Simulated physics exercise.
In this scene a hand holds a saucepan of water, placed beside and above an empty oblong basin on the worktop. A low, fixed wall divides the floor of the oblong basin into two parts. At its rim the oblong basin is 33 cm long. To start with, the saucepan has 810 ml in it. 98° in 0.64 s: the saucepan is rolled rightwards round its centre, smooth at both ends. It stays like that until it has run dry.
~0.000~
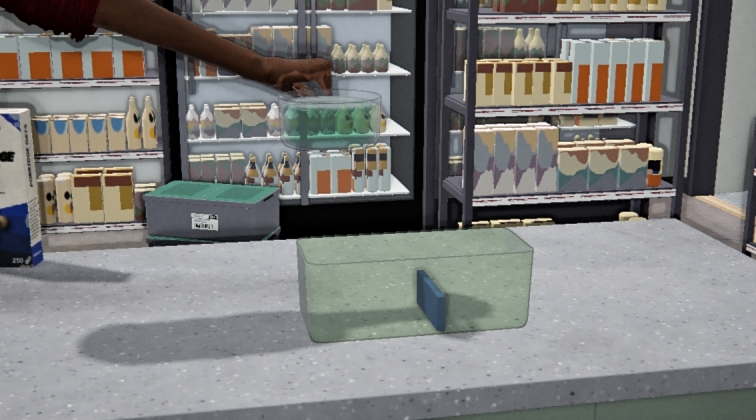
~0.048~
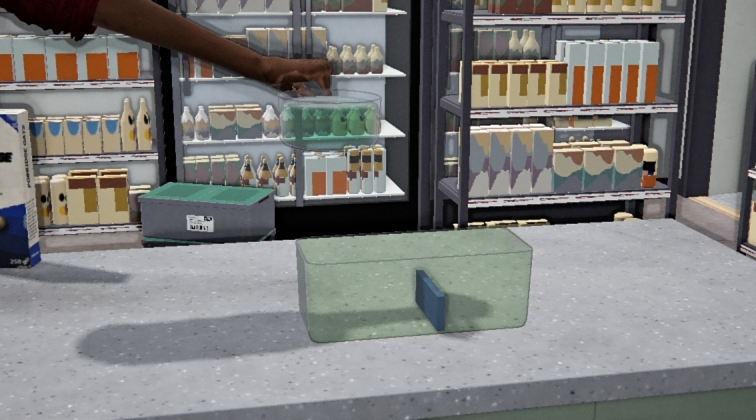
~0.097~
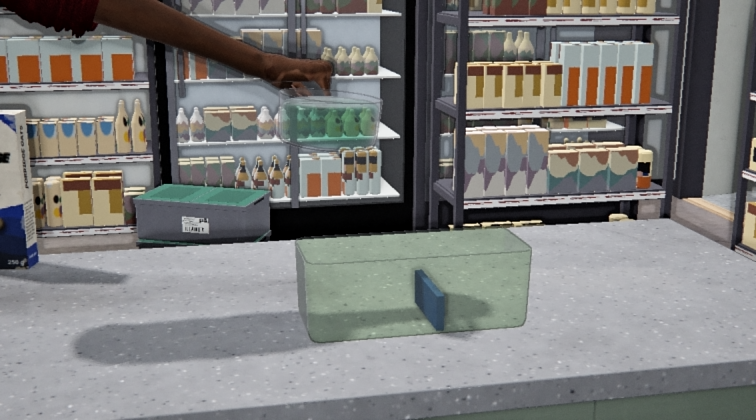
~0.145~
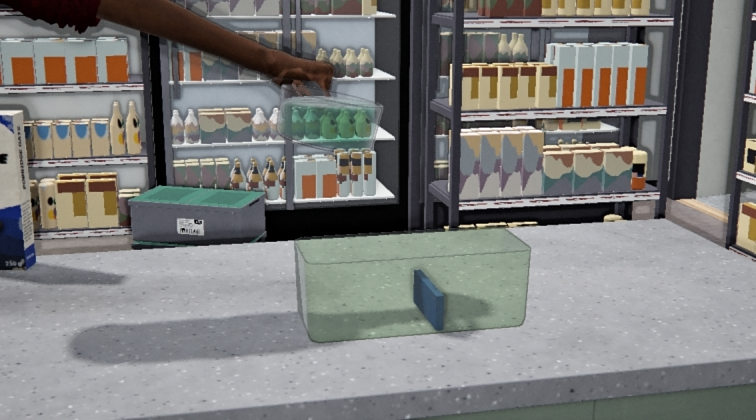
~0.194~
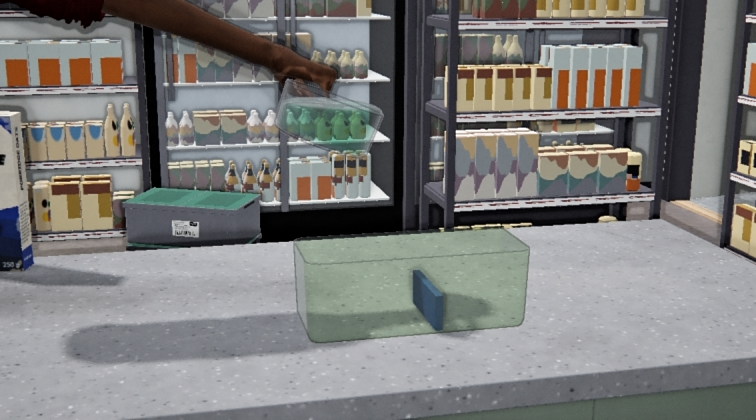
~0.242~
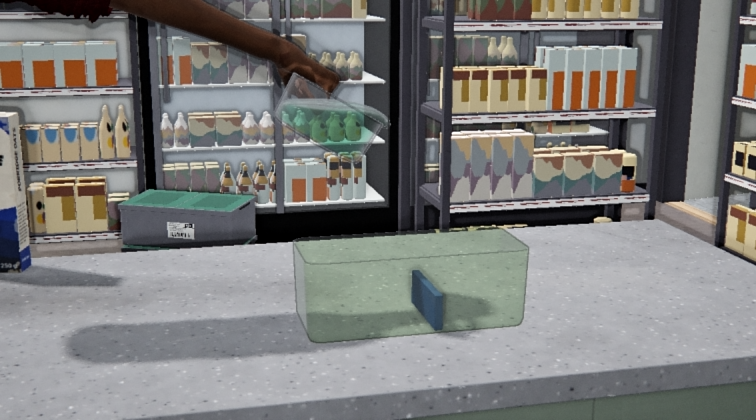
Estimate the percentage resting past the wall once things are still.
I would say roughly 39 percent.
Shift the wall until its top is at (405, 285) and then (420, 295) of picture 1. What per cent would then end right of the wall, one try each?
75 in a hundred, followed by 55 in a hundred.
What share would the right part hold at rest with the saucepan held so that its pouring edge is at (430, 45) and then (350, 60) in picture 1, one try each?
Respectively 85 and 5 %.
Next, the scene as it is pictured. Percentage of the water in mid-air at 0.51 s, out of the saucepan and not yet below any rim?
Close to 54 in a hundred.
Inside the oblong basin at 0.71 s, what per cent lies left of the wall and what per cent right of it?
Around 42 on the left and around 40 on the right.
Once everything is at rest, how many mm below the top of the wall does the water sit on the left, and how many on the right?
About 34 mm on the left, about 34 mm on the right.
By 0.51 s the tilt is 89° and 27 per cent is still to pour, 7 is left of the wall and 13 right of it.
By 0.71 s the tilt is 98° and 7 per cent is still to pour, 43 is left of the wall and 41 right of it.
By 0.92 s the tilt is 98° and 1 per cent is still to pour, 53 is left of the wall and 39 right of it.
By 1.14 s the tilt is 98° and 0 per cent is still to pour, 57 is left of the wall and 39 right of it.
At rest 58 per cent lies left of the wall, 39 right of it and 3 outside.
